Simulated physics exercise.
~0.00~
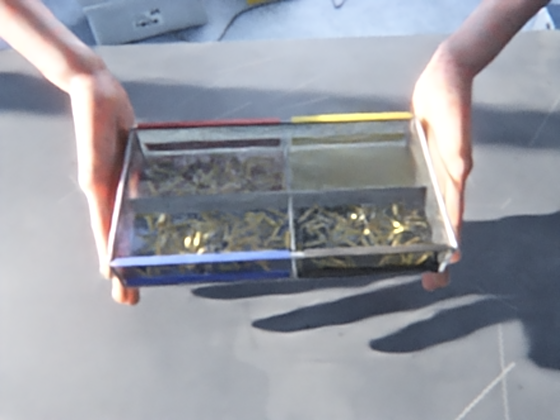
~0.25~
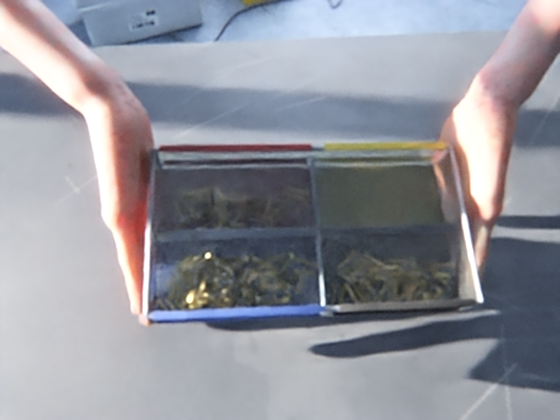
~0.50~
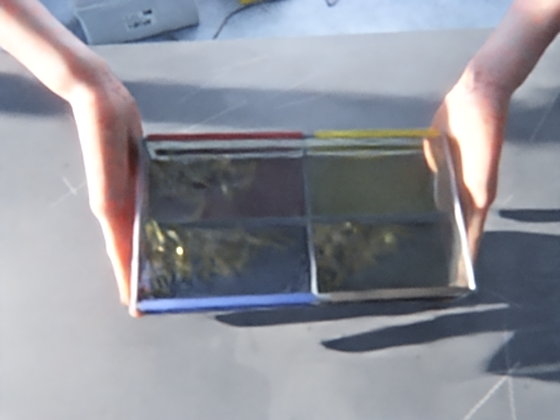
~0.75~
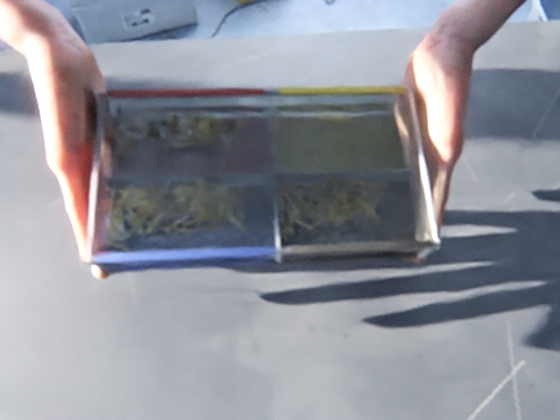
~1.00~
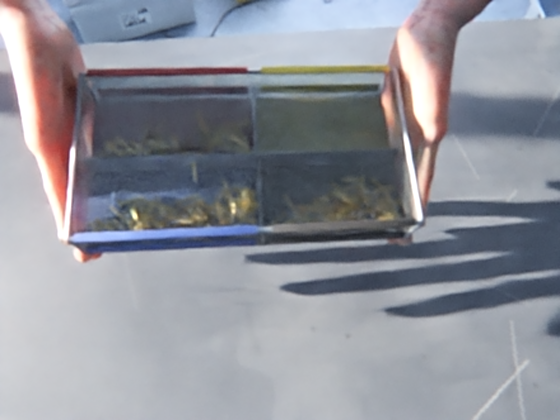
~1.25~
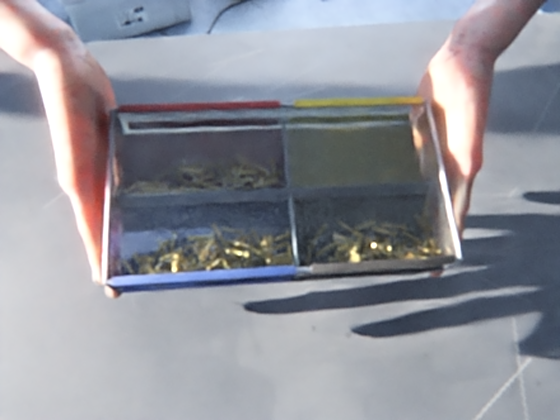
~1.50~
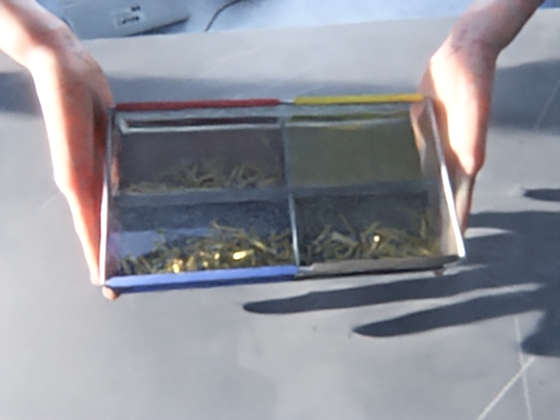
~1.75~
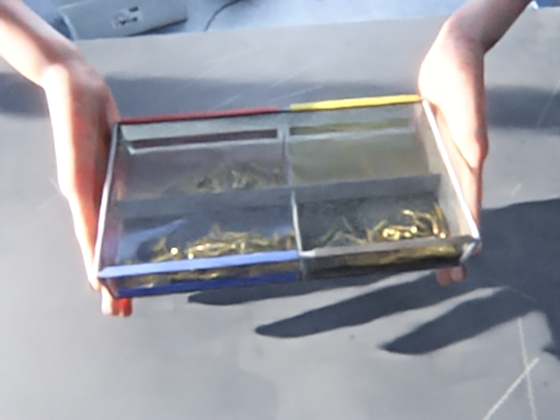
Two hands tilt and shake a clear-lidded box of brass-coloured screws, then level it.
